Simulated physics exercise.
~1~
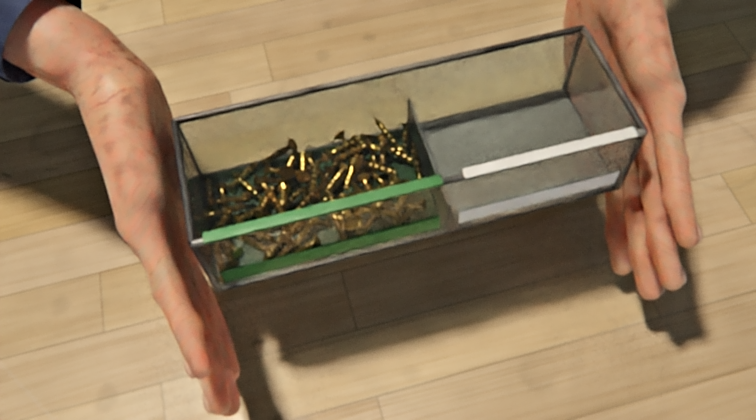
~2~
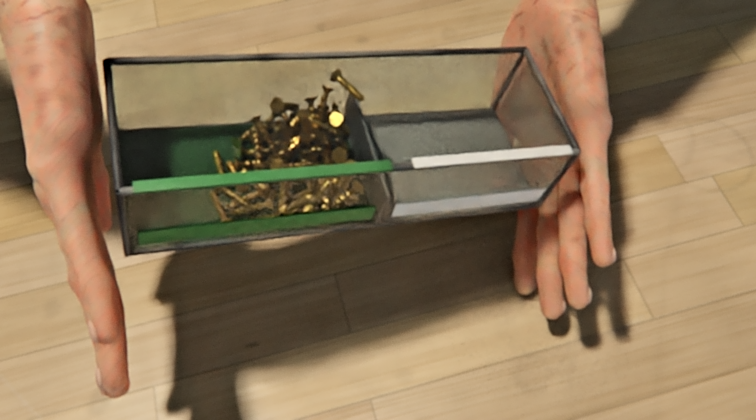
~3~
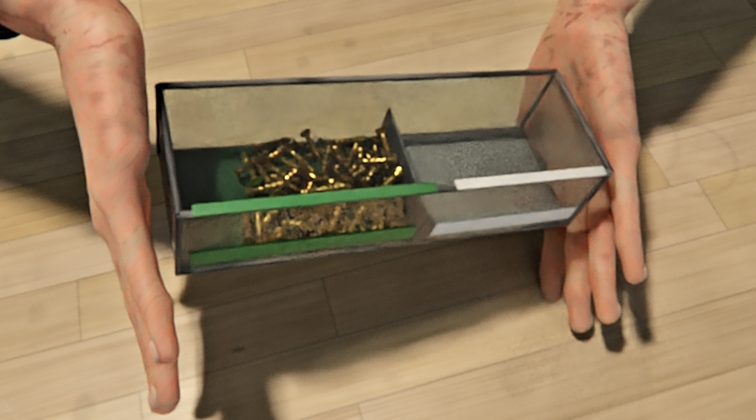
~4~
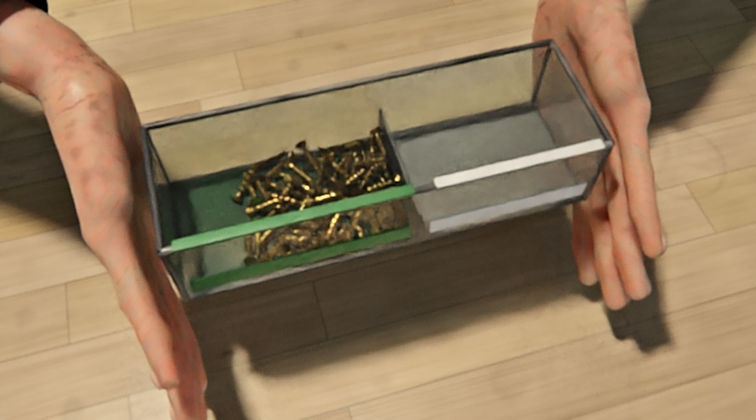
Brass-coloured screws shifting in the green side of a clear lidded box as hands tilt it, the white side staying empty.
